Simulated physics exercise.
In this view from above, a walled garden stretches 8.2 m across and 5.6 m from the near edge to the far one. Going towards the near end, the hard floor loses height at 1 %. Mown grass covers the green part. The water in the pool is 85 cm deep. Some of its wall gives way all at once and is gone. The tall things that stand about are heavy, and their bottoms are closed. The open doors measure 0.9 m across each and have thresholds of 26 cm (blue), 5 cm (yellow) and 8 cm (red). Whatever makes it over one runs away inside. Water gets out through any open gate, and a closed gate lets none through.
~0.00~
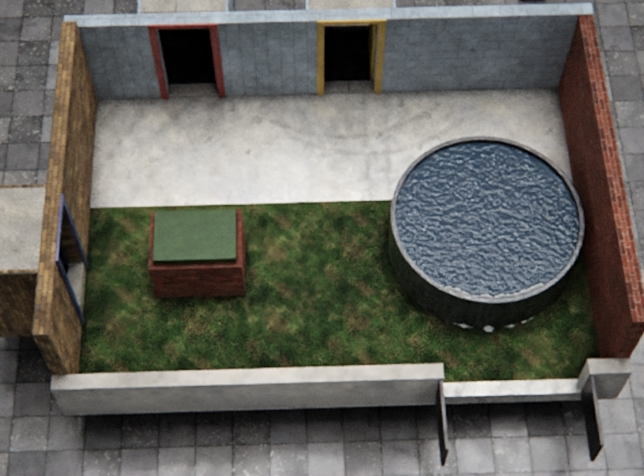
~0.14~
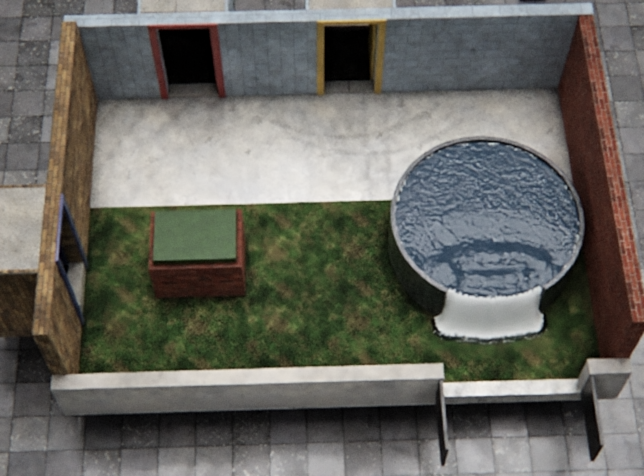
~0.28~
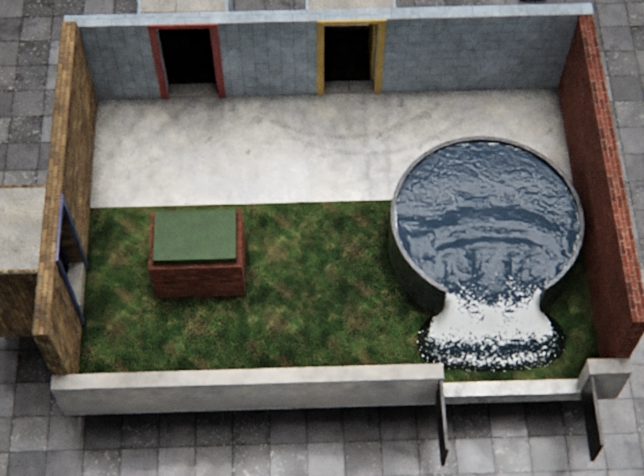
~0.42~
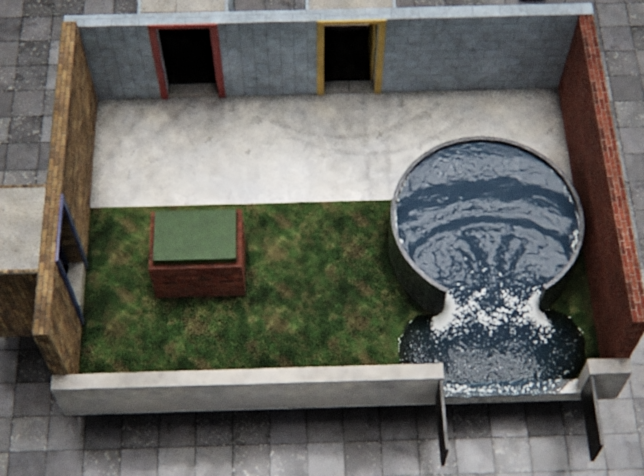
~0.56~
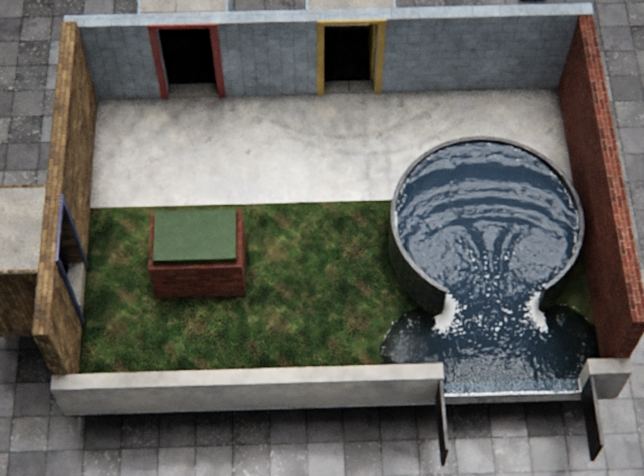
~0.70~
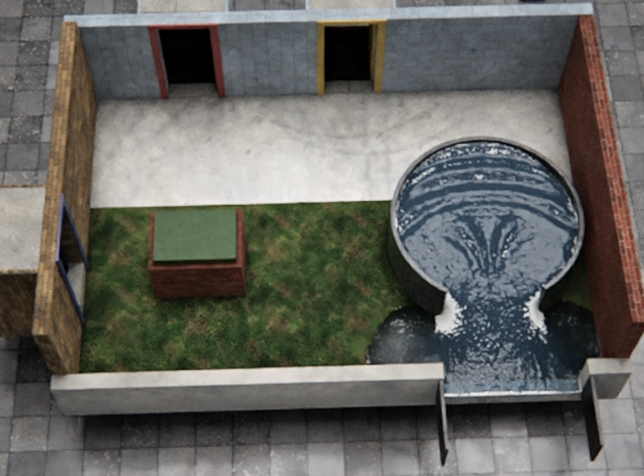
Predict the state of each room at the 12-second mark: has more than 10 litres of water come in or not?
Behind the blue door not more; behind the yellow door not more; behind the red door not more.
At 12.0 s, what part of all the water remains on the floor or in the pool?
Roughly 24 per cent is still there.
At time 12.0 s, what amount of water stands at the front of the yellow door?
About 0.0 cm.
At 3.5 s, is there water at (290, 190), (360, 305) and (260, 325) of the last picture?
Going through the three points: Not yet touched, then awash, then awash.
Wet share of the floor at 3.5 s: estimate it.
Wet share: Near 30 percent.
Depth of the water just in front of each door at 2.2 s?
Depths (cm): Blue = 0; yellow = 0; red = 0.
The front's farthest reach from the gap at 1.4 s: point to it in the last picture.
I'd mark it close to (286, 387).
After 1.4 s water covers 15 % of the floor and is deepest (44 cm) near (509, 328); blue door not reached, yellow door not reached, red door not reached.
After 2.2 s water covers 20 % of the floor and is deepest (34 cm) near (435, 382); blue door not reached, yellow door not reached, red door not reached.
After 3.5 s water covers 30 % of the floor and is deepest (24 cm) near (509, 328); blue door not reached, yellow door not reached, red door not reached.
After 7.0 s water covers 45 % of the floor and is deepest (13 cm) near (509, 328); blue door not reached, yellow door not reached, red door not reached.
After 12.0 s water covers 55 % of the floor and is deepest (7 cm) near (435, 382); blue door 4 cm at the sill, 0 L in, yellow door not reached, red door not reached.
